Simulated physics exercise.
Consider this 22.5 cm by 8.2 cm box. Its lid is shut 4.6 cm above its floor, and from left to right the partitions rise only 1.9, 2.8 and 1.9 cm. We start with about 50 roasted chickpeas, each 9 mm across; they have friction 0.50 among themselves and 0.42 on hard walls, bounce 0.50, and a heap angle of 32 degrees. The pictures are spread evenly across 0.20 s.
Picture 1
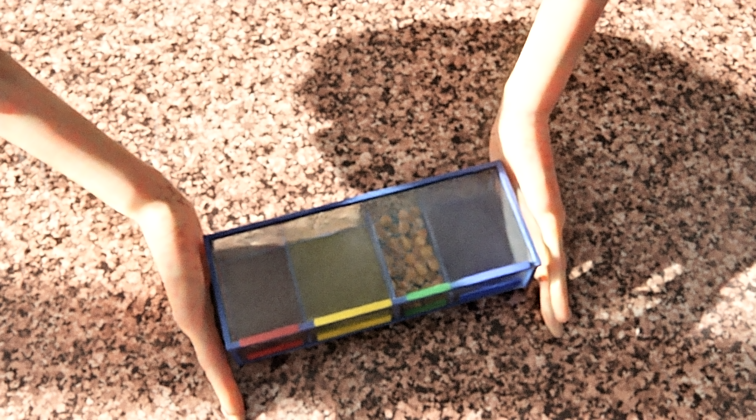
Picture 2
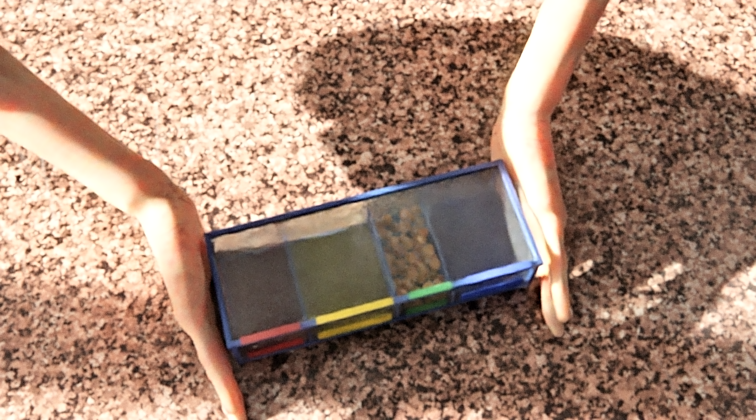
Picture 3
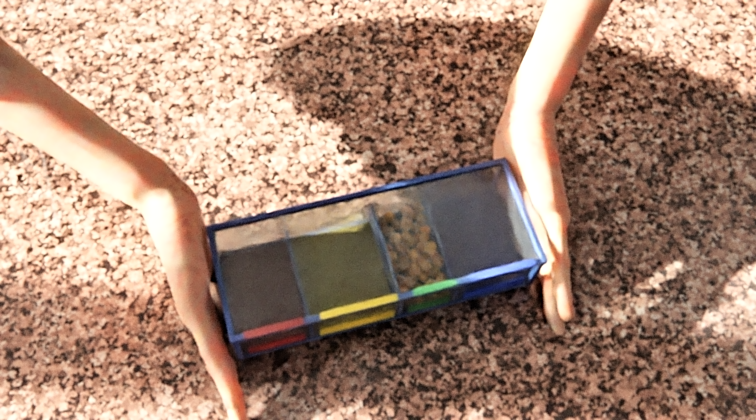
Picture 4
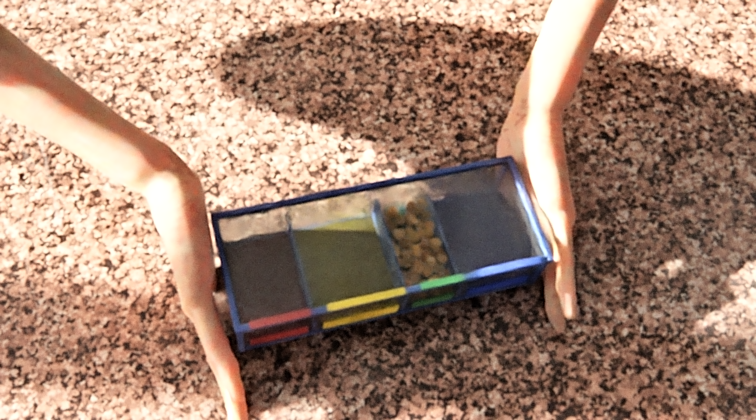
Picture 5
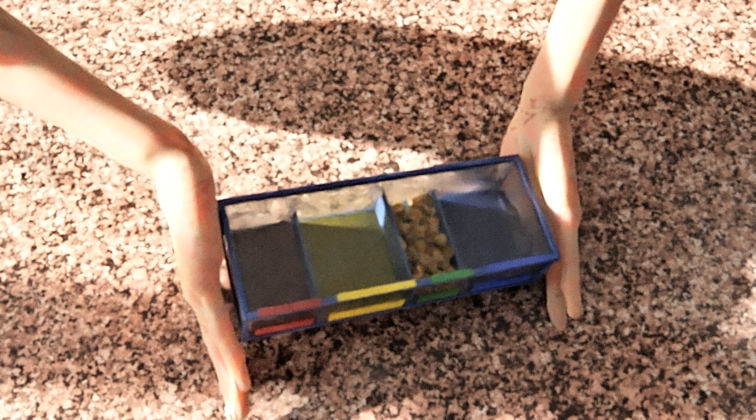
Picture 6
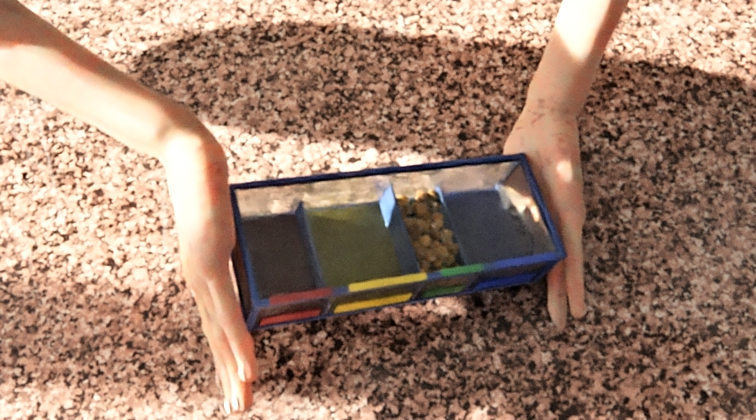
The footage shows two hands holding a clear-topped, blue-edged box with four compartments above a speckled surface, gradually tilting it toward its right front corner as the shadow shifts left and small brown pieces remain in the green-marked section.
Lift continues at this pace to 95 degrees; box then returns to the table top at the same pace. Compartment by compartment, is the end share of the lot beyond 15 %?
In the end red: Fails, blue: Succeeds, green: Succeeds, yellow: Fails.
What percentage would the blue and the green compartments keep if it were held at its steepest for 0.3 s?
In per cent: Blue 65; green 35.
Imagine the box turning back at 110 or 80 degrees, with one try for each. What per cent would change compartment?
Around 100 and 25 in a hundred, respectively.
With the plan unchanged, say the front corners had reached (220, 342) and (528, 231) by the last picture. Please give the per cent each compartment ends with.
That leaves red with 40 percent, blue with 0, green with 45 and yellow with 10 percent.
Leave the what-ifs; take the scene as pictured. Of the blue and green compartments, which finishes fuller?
The blue one.
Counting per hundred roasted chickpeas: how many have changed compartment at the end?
Share changed: Approx. 70 %.
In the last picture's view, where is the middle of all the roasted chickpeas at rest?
Somewhere around (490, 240) in the final frame.
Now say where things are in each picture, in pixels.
Box tilt 0 degrees, front corners at (232, 344) and (535, 262); green 100 %, in the first picture.
Box tilt 1 degrees, front corners at (233, 342) and (536, 261), in the second picture.
Box tilt 3 degrees, front corners at (235, 337) and (540, 259), lowest corner right front, in the third picture.
Box tilt 7 degrees, front corners at (240, 326) and (546, 257), lowest corner right front, in the fourth picture.
Box tilt 12 degrees, front corners at (249, 314) and (553, 255), lowest corner right front, in the fifth picture.
Box tilt 17 degrees, front corners at (259, 301) and (559, 254), lowest corner right front; green 100 %, in the sixth picture.
Then, 0.70 s after the last picture, tilt 95 degrees; blue 30 %, green 70 %.
Then, 1.18 s after the last picture, tilt 41 degrees; blue 70 %, green 30 %.
Then, 1.72 s after the last picture, tilt 0 degrees; blue 70 %, green 30 %.
In the end, red 0 %, blue 70 %, green 30 %, yellow 0 %.
